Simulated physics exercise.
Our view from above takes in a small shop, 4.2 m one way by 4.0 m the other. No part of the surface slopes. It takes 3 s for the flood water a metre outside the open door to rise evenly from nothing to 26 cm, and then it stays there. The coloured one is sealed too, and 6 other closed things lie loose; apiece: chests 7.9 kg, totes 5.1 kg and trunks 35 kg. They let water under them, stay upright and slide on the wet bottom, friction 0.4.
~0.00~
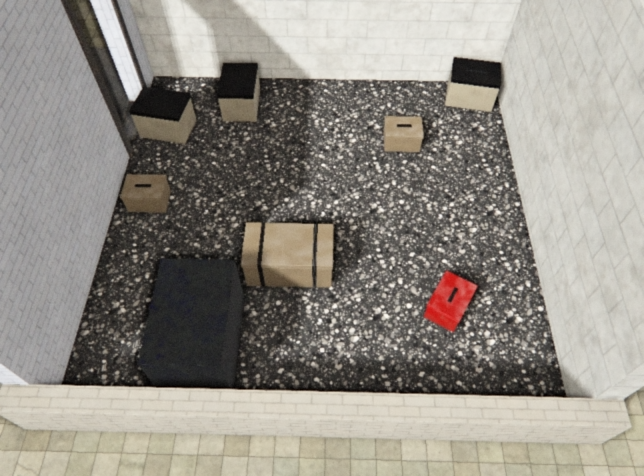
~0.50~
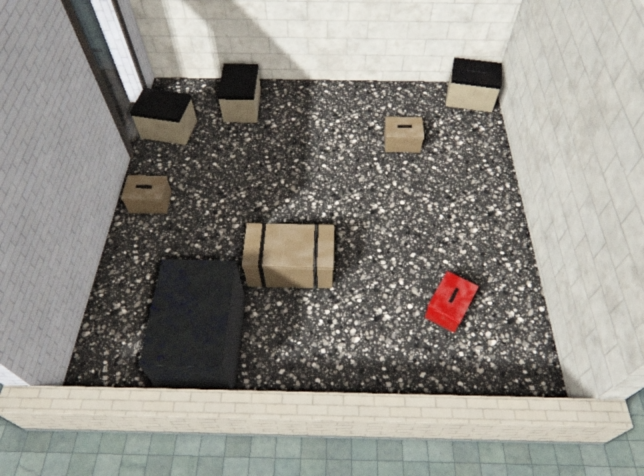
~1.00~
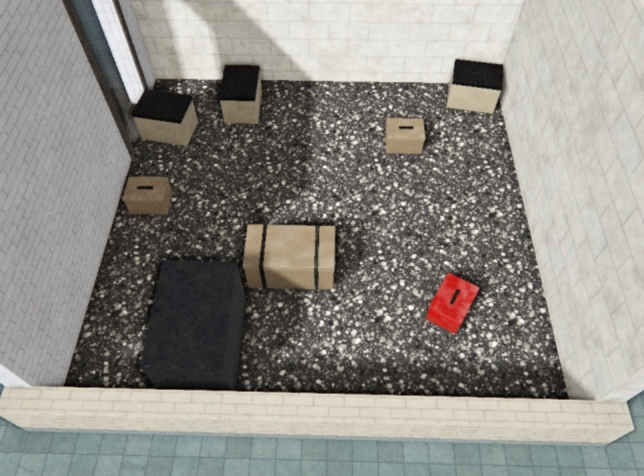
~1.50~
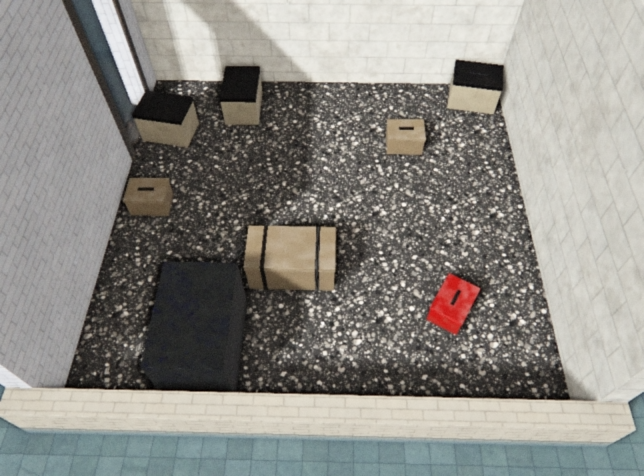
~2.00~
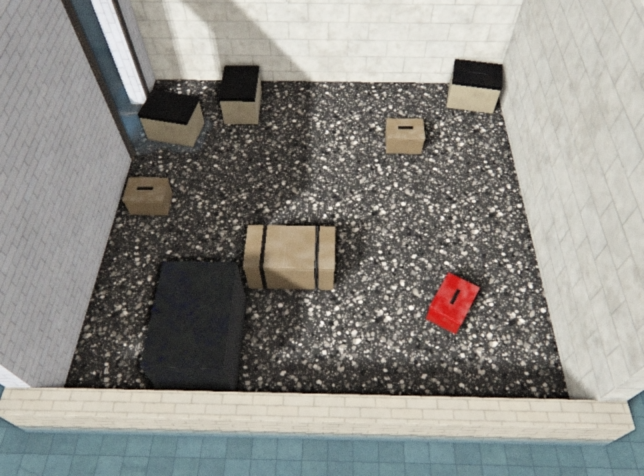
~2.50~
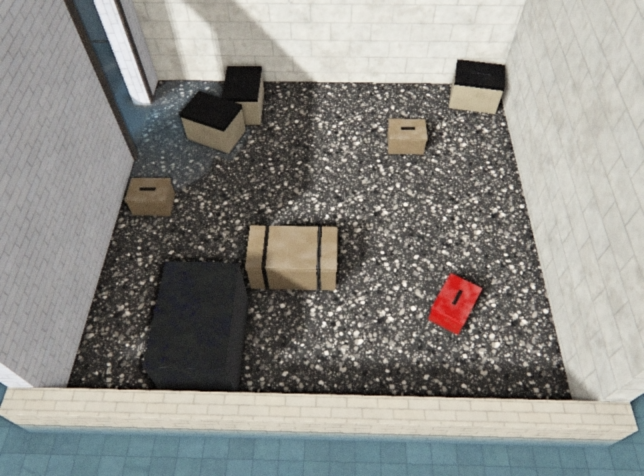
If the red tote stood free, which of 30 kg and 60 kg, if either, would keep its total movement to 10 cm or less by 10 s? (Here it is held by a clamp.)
30 kg would.
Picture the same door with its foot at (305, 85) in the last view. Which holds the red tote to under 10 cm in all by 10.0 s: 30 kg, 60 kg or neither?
I'd say the lighter one will work.
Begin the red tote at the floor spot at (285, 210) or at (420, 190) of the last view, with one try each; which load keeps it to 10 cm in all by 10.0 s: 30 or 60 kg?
In that order: The smaller is enough; either load holds.
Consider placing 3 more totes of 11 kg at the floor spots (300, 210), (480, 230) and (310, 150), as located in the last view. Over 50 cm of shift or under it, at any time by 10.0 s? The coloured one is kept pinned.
In the order given, beyond the mark, then beyond the mark, and last beyond the mark.
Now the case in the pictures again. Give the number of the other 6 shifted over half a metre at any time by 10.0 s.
Result: 4.
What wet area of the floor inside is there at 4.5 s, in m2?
I'd put it close to 8.5 m2.
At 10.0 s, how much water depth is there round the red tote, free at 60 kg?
Something like 7 centimetres.
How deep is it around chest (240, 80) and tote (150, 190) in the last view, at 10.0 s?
About 8 and 2 cm.
After 3.5 s the red tote would be 0 cm from its start with 30 kg and 0 cm from its start with 60 kg; 0 cm of water round it then.
After 4.5 s the red tote would be 0 cm from its start with 30 kg and 0 cm from its start with 60 kg; 0 cm of water round it then.
After 7.0 s the red tote would be 0 cm from its start with 30 kg and 0 cm from its start with 60 kg; 4 cm of water round it then.
After 10.0 s the red tote would be 1 cm from its start with 30 kg and 0 cm from its start with 60 kg; 7 cm of water round it then.
